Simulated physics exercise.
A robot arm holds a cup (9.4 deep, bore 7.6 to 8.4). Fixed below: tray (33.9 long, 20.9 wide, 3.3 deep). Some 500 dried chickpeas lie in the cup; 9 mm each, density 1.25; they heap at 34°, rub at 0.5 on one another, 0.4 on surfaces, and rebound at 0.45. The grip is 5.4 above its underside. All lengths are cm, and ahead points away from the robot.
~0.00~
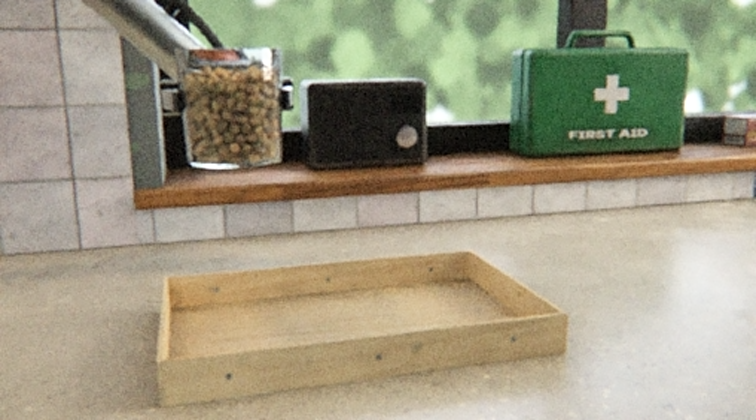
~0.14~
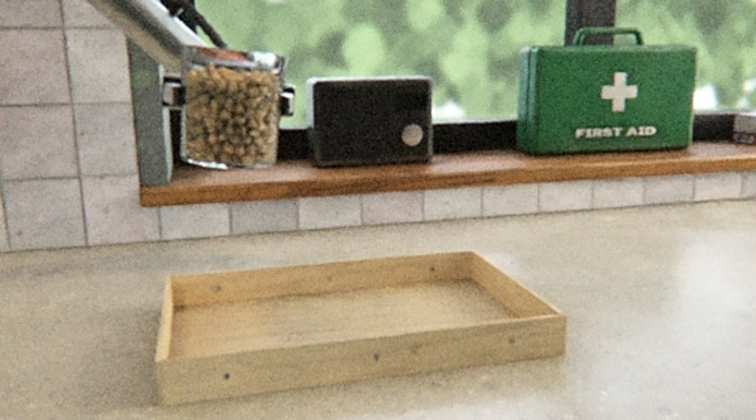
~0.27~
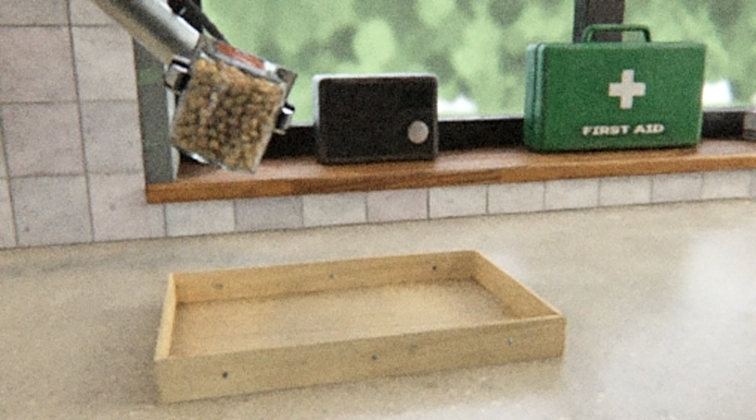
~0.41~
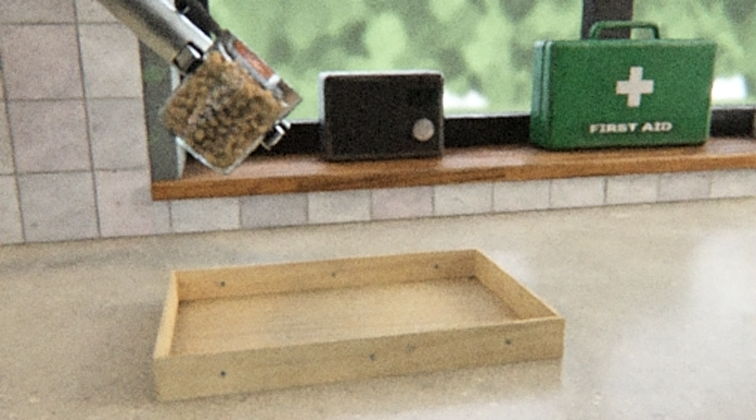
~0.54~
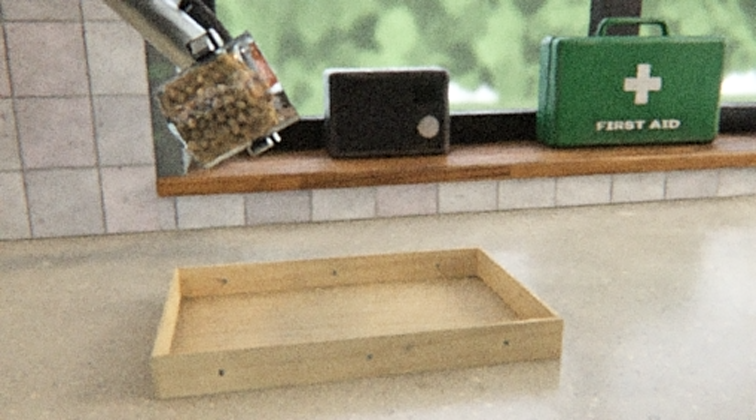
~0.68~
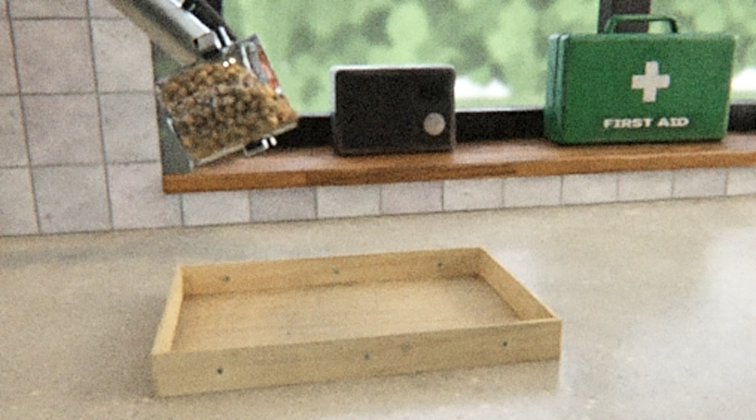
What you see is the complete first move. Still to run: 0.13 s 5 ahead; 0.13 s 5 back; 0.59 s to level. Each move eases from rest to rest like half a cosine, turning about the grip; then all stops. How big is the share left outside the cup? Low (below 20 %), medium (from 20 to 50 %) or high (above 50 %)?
Share outside the cup: Medium (from 20 to 50 %).
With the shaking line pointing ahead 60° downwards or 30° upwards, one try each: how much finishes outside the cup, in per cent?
About 5 and 45 per cent.
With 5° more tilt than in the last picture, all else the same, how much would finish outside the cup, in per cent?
Then about 40 per cent.
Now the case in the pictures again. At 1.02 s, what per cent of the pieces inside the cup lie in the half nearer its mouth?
Roughly 45 per cent.
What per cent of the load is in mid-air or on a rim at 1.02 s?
Some 22 per cent.
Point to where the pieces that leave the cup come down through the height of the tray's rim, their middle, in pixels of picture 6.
Near (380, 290).
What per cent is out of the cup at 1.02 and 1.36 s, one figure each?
In turn: 35, 35.
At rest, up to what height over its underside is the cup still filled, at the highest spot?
Some 7.0 cm.
After 1.02 s, tilted 65° forward, highest piece 23 above the table; 332 in the cup, 54 in the tray, 110 in flight or on a rim.
After 1.36 s, tilted 13° forward, highest piece 26 above the table; 327 in the cup, 166 in the tray, 3 on the table or floor.
After 1.73 s, level, highest piece 24 above the table; 327 in the cup, 166 in the tray, 3 on the table or floor.
After 2.78 s, level, highest piece 24 above the table; 327 in the cup, 166 in the tray, 3 on the table or floor.
In the end, 327 in the cup, 166 in the tray, 3 on the table or floor. That is 34 % outside the cup.
